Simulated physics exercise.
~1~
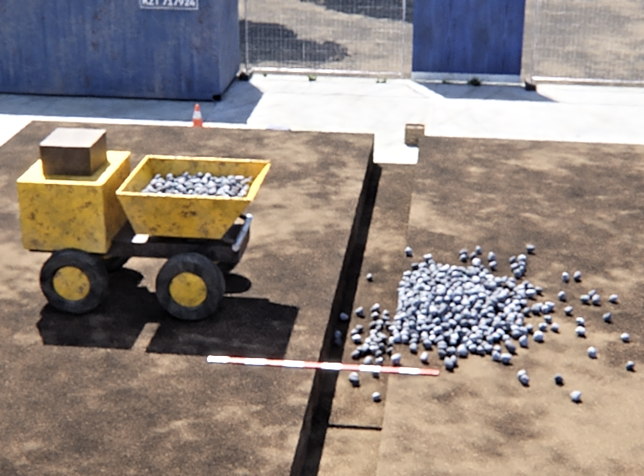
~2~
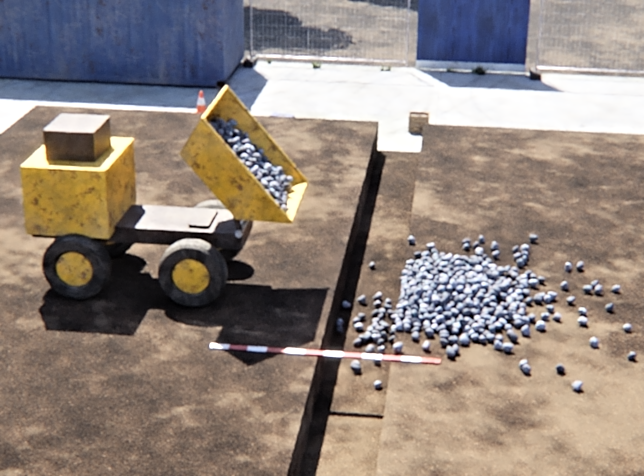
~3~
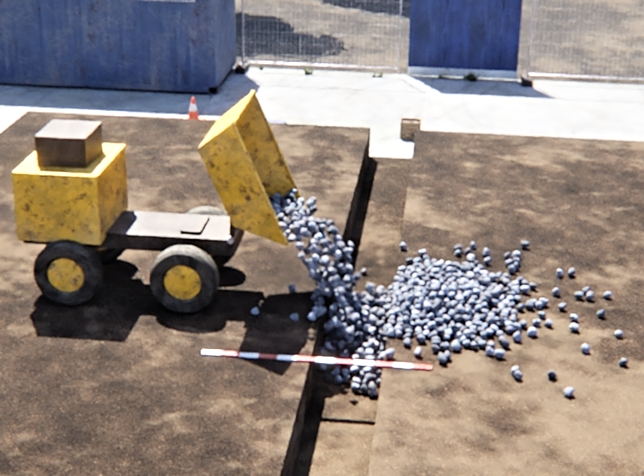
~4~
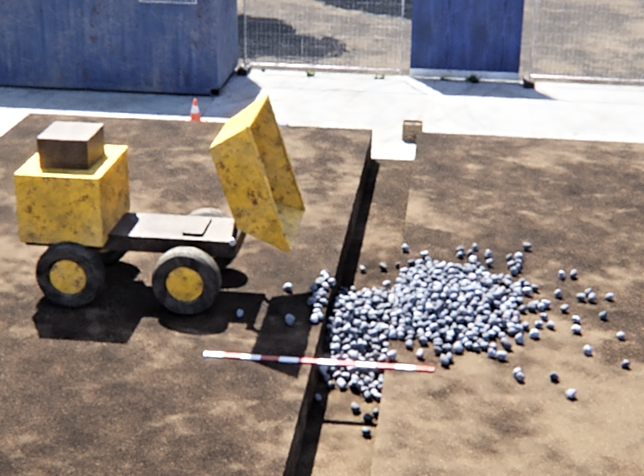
A yellow dumper stands on brown ground at the left, its skip level and full of smooth grey stones, facing a narrow trench with a similar heap lying beyond it. The skip tilts up and forward toward the right, the stones still resting inside at first. As it tips more steeply, they pour over the lip in a stream, tumbling down past the red and white pole into the trench. The skip ends steeply raised and empty. Most of its load now fills part of the trench against the older heap, with a few stones left on the near side.
